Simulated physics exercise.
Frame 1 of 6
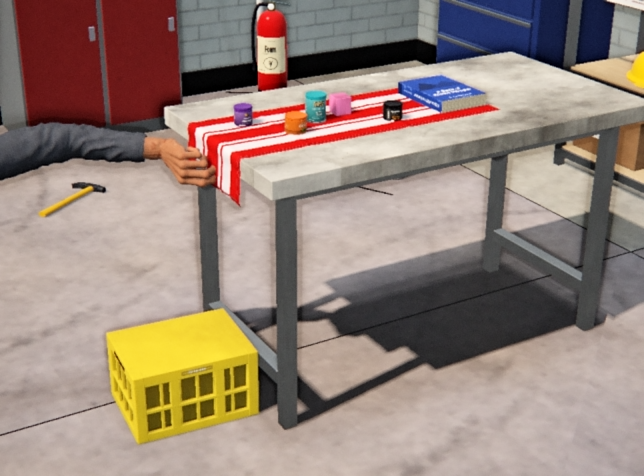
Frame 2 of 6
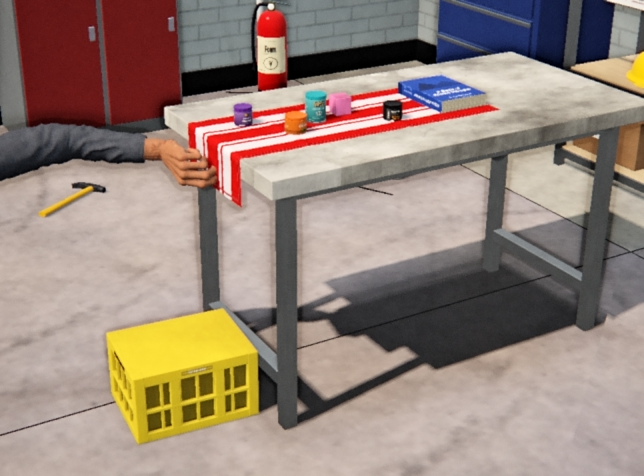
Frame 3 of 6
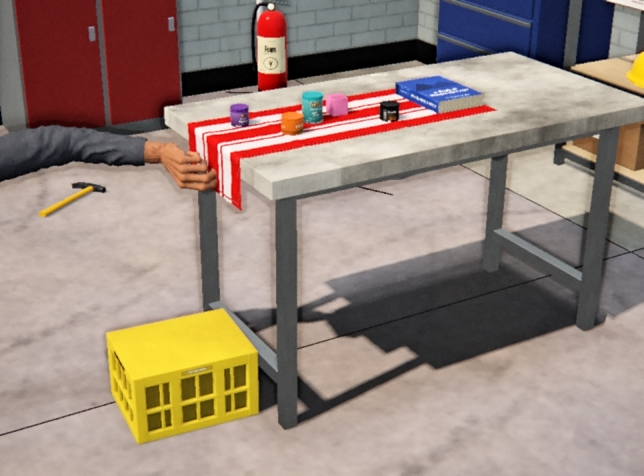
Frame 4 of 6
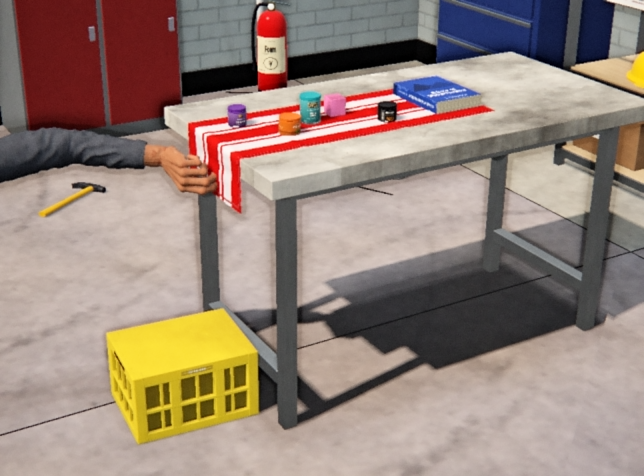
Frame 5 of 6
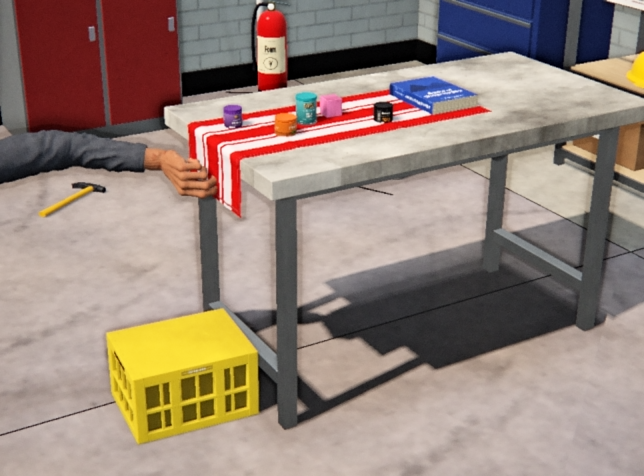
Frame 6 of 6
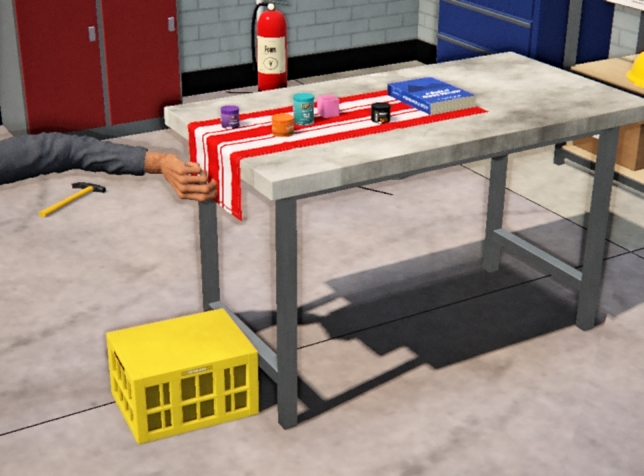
A hand at the left end of a workbench tugged a red and white striped cloth slightly down over the edge, and the small colorful pots and blue book on it shifted left a little.
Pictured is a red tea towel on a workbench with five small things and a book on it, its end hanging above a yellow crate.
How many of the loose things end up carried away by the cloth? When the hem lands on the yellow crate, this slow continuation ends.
Most likely just four will go over the edge.
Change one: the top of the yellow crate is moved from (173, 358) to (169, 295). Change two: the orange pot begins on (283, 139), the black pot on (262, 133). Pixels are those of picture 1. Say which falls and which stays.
Result - the orange pot comes off, and the black pot comes off.
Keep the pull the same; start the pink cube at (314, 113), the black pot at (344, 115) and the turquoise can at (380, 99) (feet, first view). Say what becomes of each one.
Pink cube lost, black pot lost, turquoise can safe.
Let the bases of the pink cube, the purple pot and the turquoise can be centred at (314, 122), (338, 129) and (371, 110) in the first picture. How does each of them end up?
Here's the result: The pink cube leaves the top, the purple pot leaves the top and the turquoise can remains in place.
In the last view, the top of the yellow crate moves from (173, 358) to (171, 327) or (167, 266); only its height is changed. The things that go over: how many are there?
For the first height 3, for the second 1.
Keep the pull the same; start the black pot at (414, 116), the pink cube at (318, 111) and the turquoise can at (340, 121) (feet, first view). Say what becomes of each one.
In the end the black pot is still on top, the pink cube is no longer on top, and the turquoise can is no longer on top.
Soon after, hem near (215, 281); purple pot and orange pot gone.
Then, hem near (215, 315); purple pot, orange pot and turquoise can gone.
At rest, hem on the crate; purple pot, orange pot, turquoise can and pink cube gone. The count of fallen things is four.
